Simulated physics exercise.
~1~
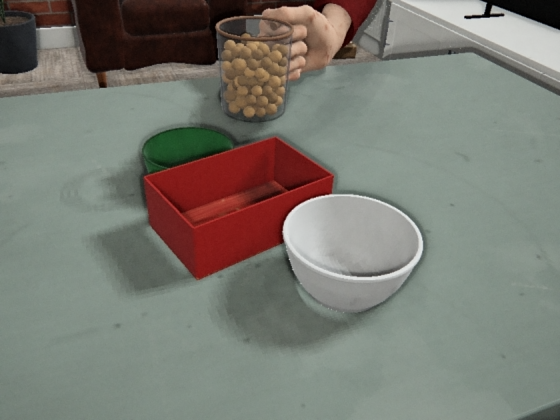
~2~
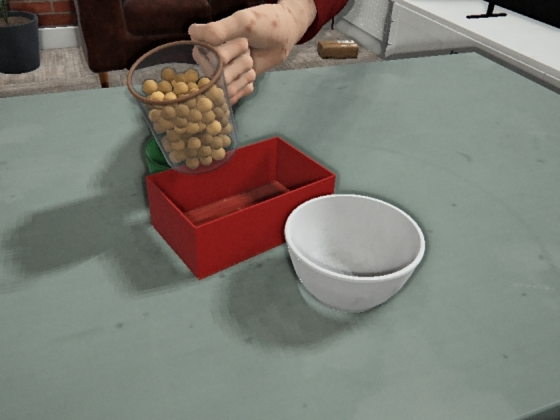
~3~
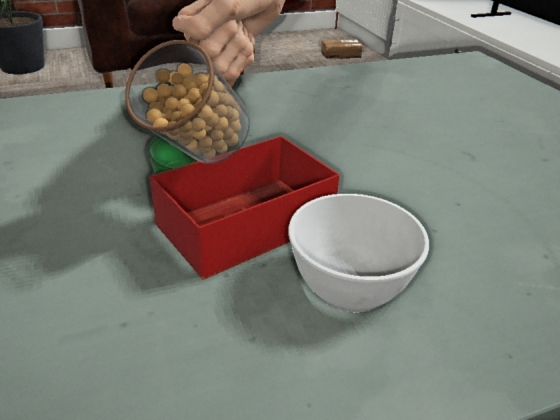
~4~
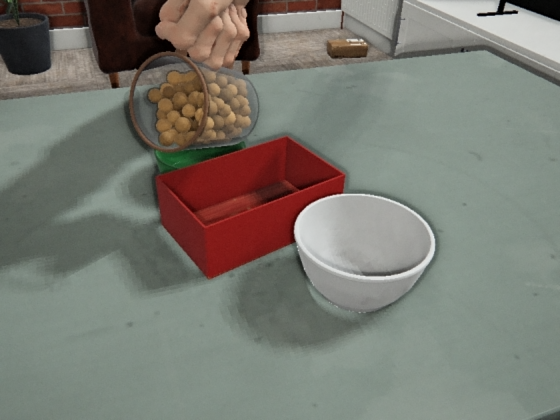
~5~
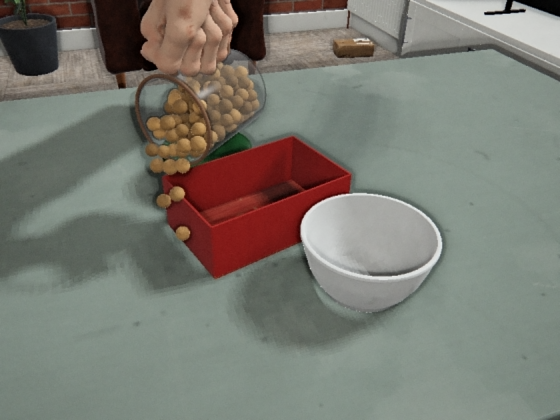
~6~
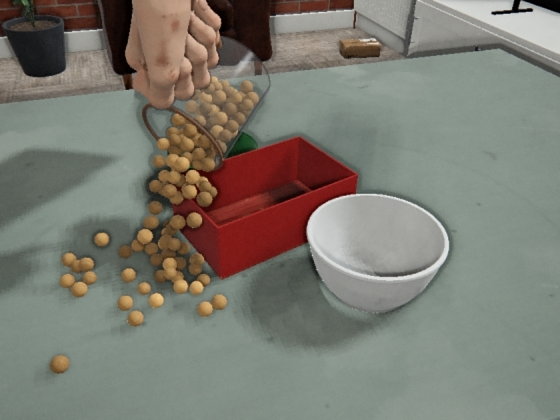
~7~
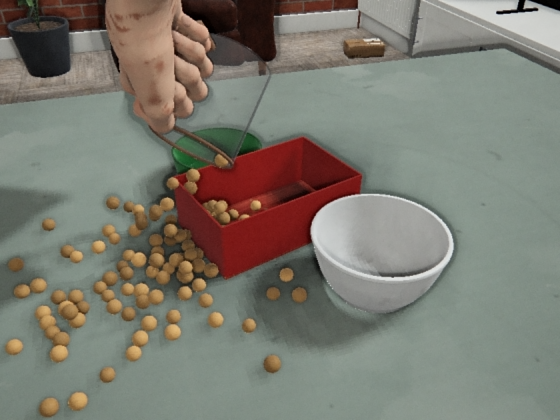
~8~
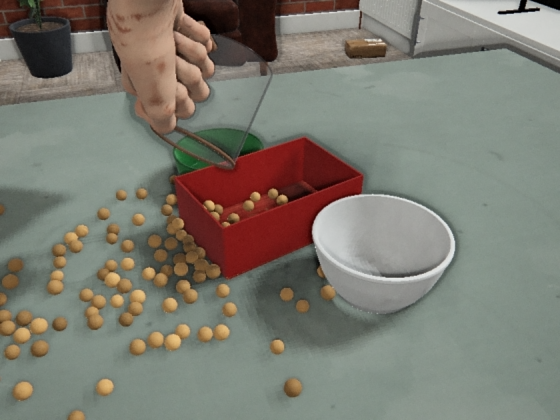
Wooden beads pour from a tilted cup, some into the red tin, most onto the table.
